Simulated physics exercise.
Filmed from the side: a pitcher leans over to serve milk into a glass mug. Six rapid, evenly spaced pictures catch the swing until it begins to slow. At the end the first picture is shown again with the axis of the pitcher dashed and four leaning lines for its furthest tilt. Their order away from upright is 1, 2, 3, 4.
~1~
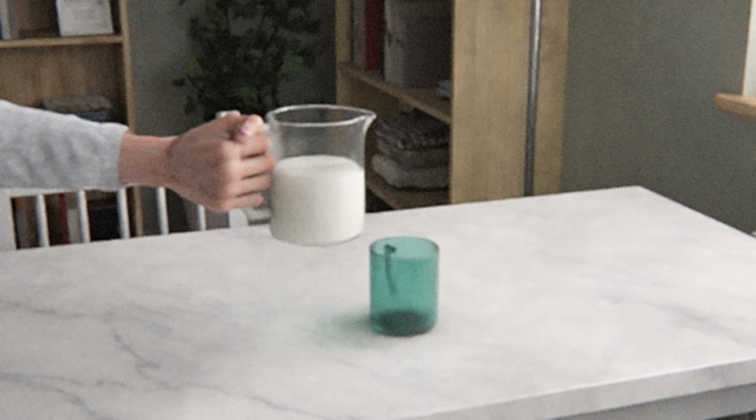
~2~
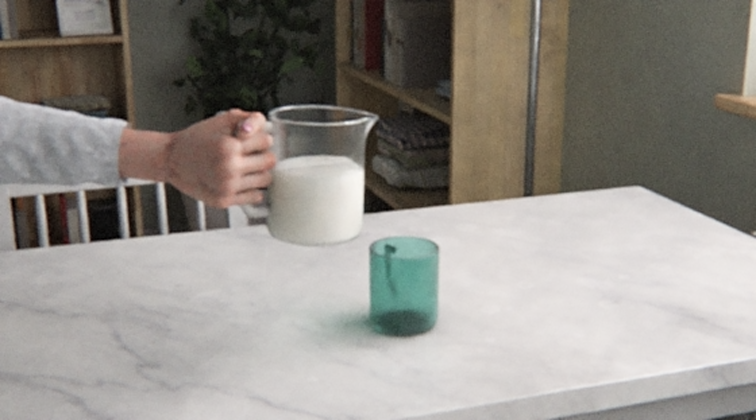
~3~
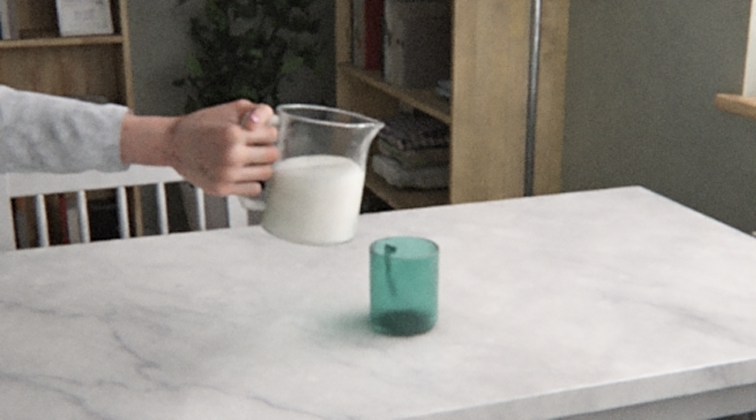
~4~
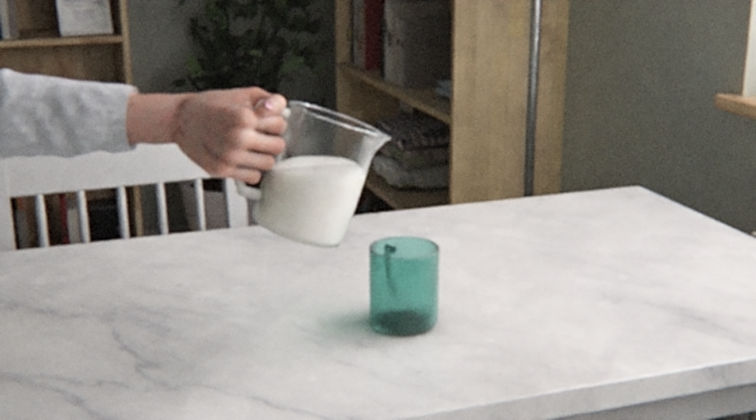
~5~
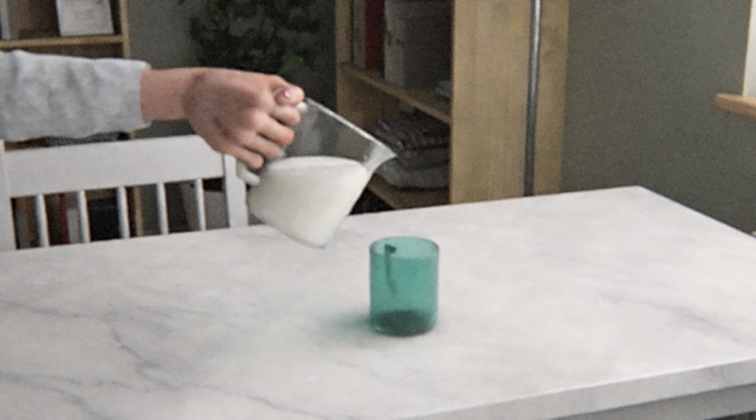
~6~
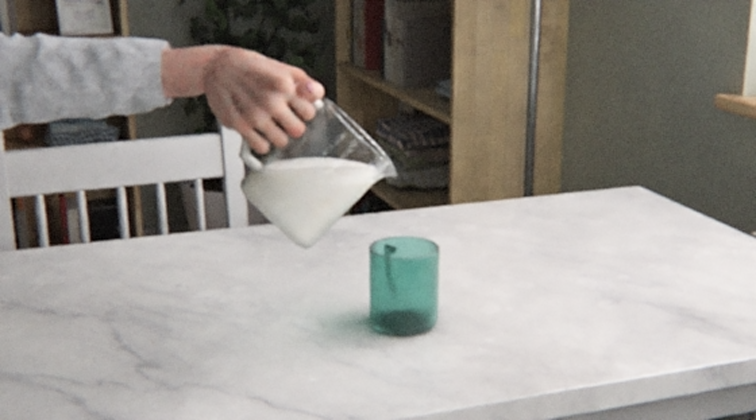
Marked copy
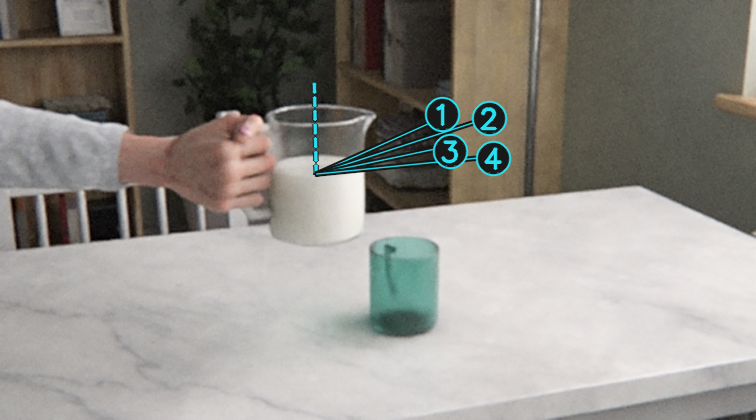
At a marble-topped table, a hand steadily tilts a pitcher of milk rightward above a green glass.
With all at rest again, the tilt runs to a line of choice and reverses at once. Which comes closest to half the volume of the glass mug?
Best: 1.
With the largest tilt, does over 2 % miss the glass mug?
Yes.
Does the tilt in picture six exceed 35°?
Yes.
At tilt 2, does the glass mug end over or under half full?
Over half.
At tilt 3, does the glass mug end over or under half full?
Over.
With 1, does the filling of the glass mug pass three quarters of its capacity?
No, less.
On the marked copy, 1 at (427, 124); 2 at (473, 122); 3 at (433, 149); 4 at (476, 158).
For tilt 1, the glass mug ends with about 50 % of what it can hold; 6 % of the milk is spilt.
For tilt 2, the glass mug ends with about 72 % of what it can hold; 4 % of the milk is spilt.
For tilt 3, the glass mug ends with about 82 % of what it can hold; 10 % of the milk is spilt.
For tilt 4, the glass mug ends with about 86 % of what it can hold; 19 % of the milk is spilt.
